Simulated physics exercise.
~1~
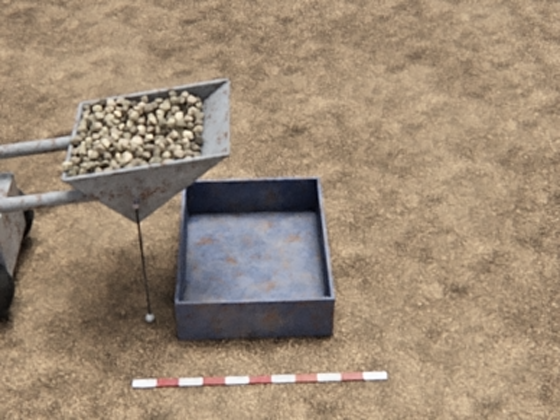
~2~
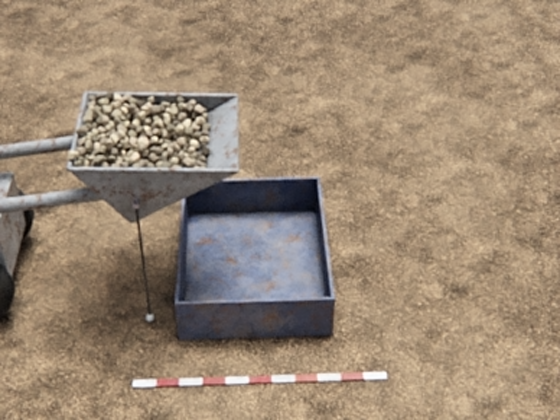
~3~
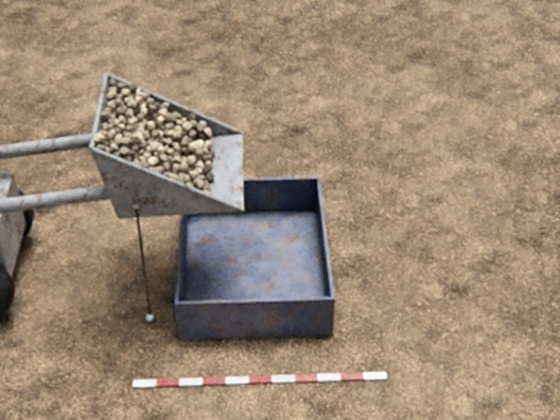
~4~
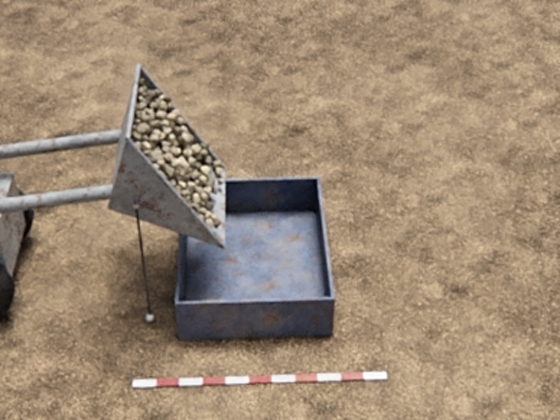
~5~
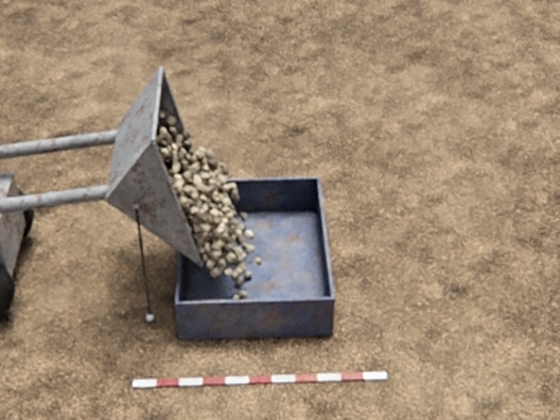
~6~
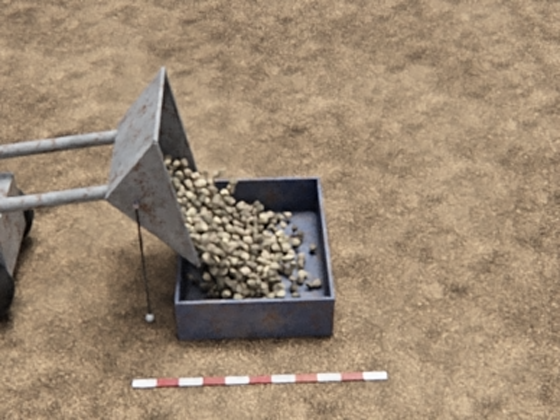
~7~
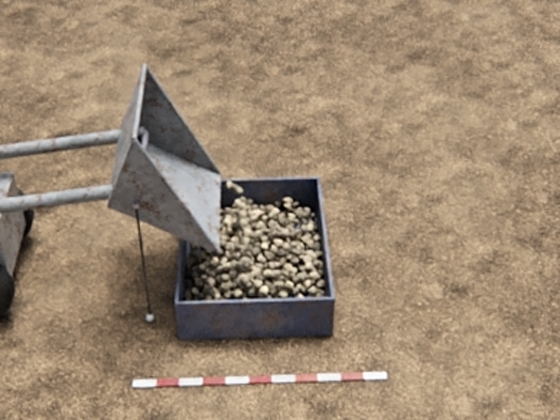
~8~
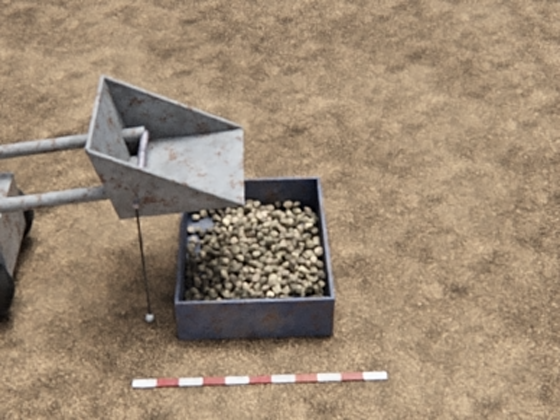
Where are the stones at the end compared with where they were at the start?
At the start the stones are heaped in the raised grey bucket at the upper left. By the end they lie lower and further right, spread inside the blue bin on the ground.
Grey loader bucket tipping forward, pouring its load of pale stones into a blue bin, then tilting back empty.
